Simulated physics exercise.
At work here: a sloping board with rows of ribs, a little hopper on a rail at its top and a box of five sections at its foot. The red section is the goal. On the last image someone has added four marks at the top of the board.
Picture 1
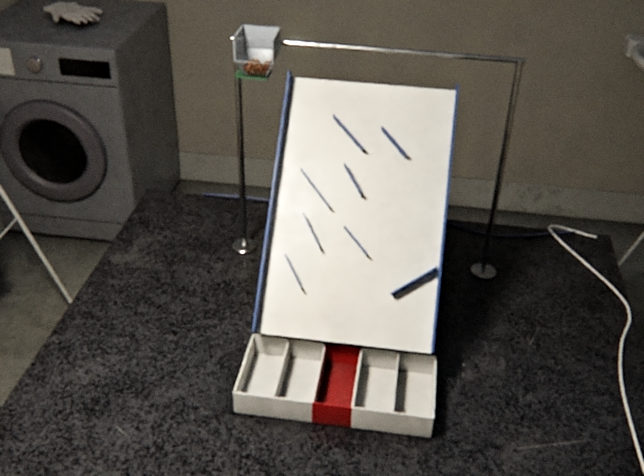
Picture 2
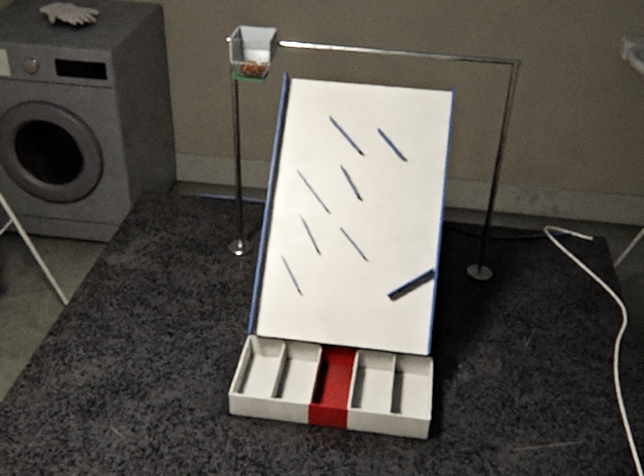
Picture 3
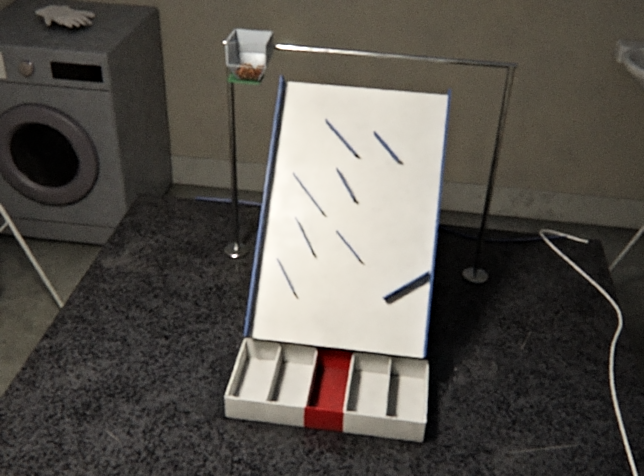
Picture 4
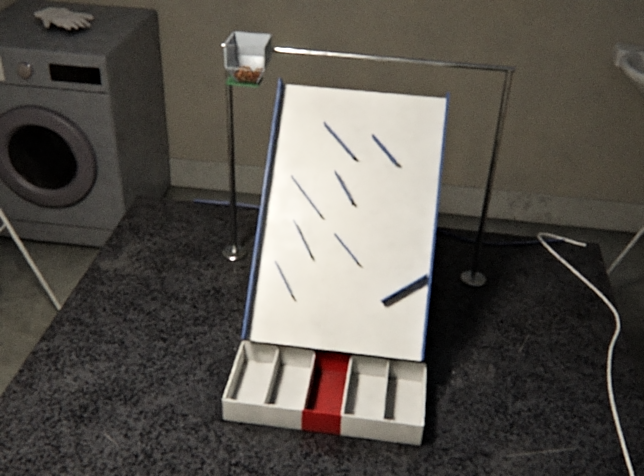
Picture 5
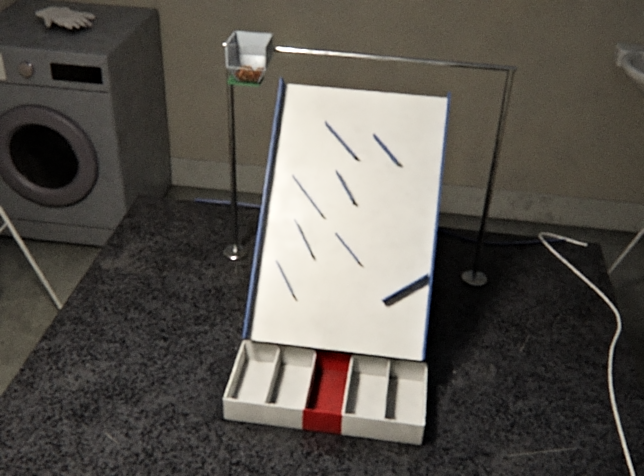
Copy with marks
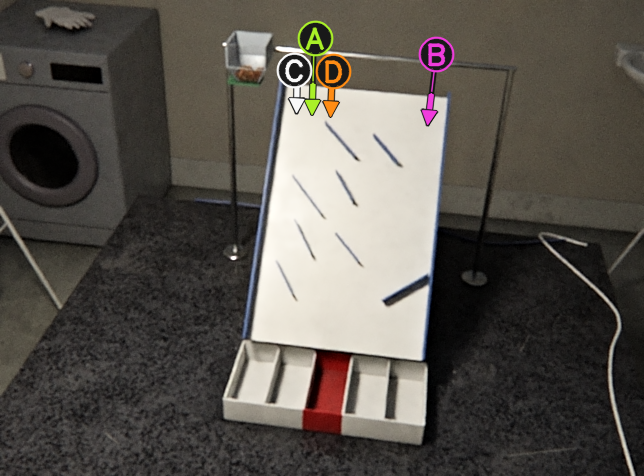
Only the camera's view moves, shifting very slightly at first and then settling, over a sloping white board with dark ribs. The small hopper on the rail above keeps its orange contents, and the white box with its red middle section sits unchanged at the board's foot, beside a washing machine.
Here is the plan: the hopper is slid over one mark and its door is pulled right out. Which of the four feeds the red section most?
Mark B does it best.
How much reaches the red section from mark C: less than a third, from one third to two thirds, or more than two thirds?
It is less than a third.
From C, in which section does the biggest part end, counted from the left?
The first.
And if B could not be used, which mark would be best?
Mark D.
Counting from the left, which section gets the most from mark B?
The third from the left.
On the marked copy, mark A meets the board at (312, 109); mark B meets the board at (428, 119); mark C meets the board at (296, 107); mark D meets the board at (330, 111).
With A, about a third in the red section, about half in other sections, about a quarter outside the box.
With B, about two thirds in the red section, about a quarter in other sections, a small part outside the box.
With C, about a quarter in the red section, about two thirds in other sections, a small part outside the box.
With D, about a third in the red section, about half in other sections, a small part outside the box.
